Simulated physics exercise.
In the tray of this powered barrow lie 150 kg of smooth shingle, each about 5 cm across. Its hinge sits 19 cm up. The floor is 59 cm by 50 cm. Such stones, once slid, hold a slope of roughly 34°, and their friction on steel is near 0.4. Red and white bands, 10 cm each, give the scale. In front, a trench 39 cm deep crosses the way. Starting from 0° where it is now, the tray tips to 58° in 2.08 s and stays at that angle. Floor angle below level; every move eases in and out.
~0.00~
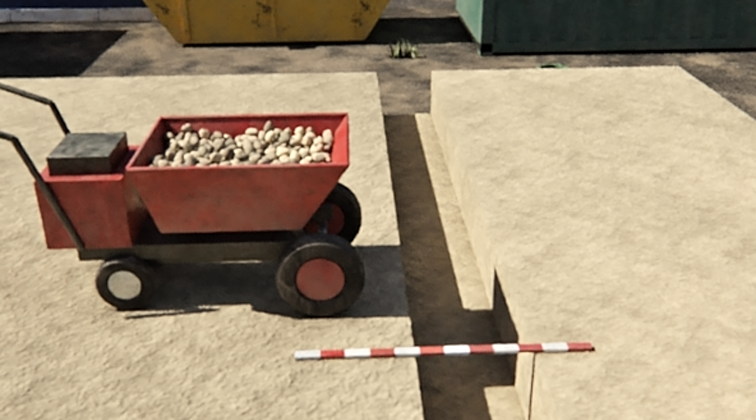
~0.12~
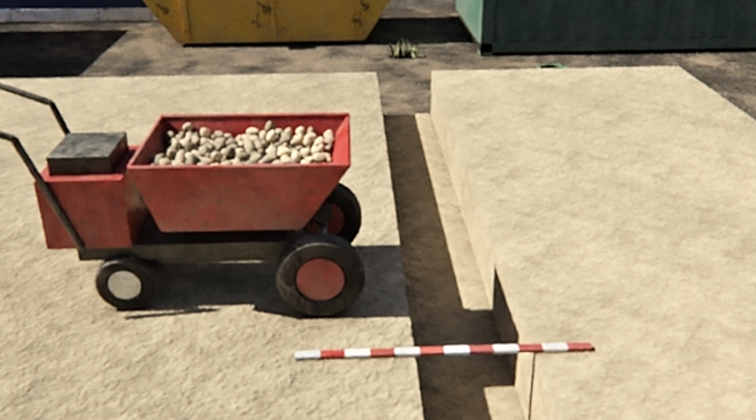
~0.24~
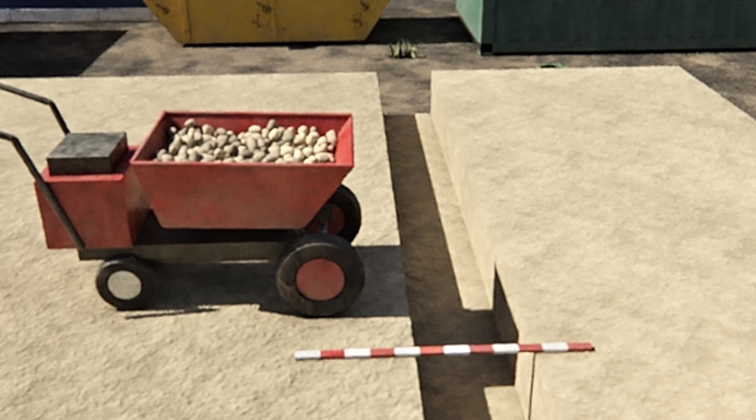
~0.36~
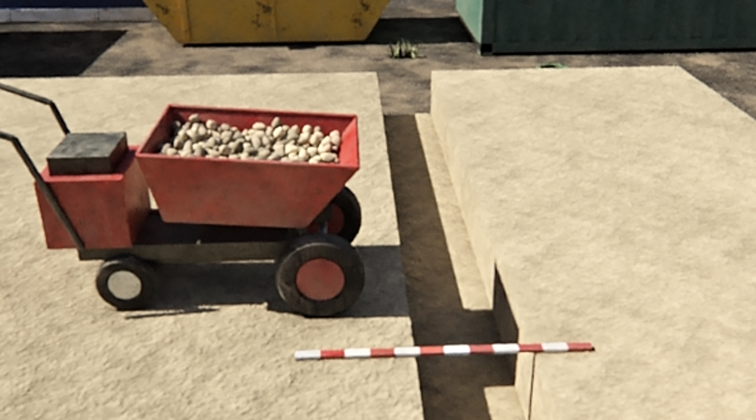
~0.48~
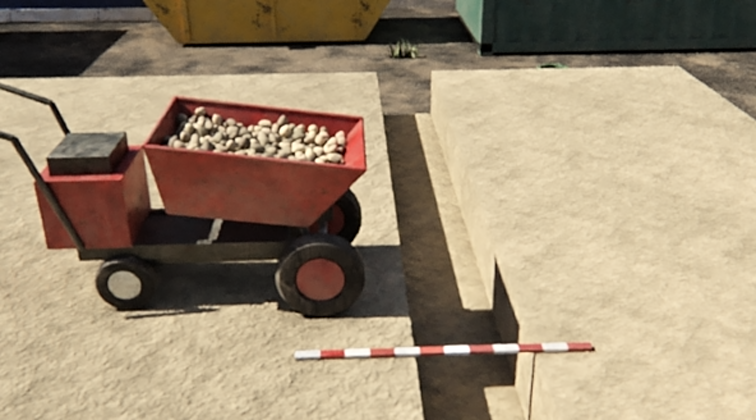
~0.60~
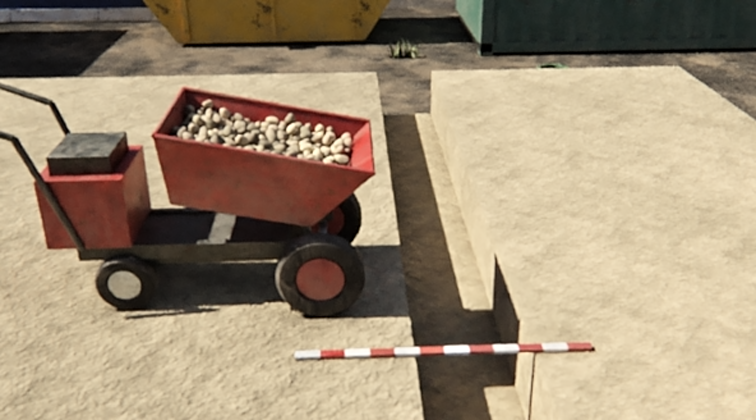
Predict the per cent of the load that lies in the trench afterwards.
67 per cent.
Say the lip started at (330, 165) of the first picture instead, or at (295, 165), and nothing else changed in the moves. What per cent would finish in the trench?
I'd expect some 65 per cent, then some 65.
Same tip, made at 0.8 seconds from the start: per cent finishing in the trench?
About 55 percent, I'd say.
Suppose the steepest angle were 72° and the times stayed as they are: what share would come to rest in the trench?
Roughly 90 percent.
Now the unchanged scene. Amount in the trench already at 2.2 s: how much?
Close to 20 per cent has got there by then.
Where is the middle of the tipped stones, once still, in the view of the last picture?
Centre estimate: Around (464, 337).
After 1.6 s the floor is at 49°; 100 % in the tray; the foremost stones are at (417, 192).
After 2.2 s the floor is at 58°; 80 % in the tray, 20 % in the trench; the foremost stones are at (505, 316).
After 2.5 s the floor is at 58°; 59 % in the tray, 40 % in the trench, 1 % past the trench; the foremost stones are at (566, 288).
After 4.5 s the floor is at 58°; 31 % in the tray, 67 % in the trench, 1 % past the trench; the foremost stones are at (602, 281).
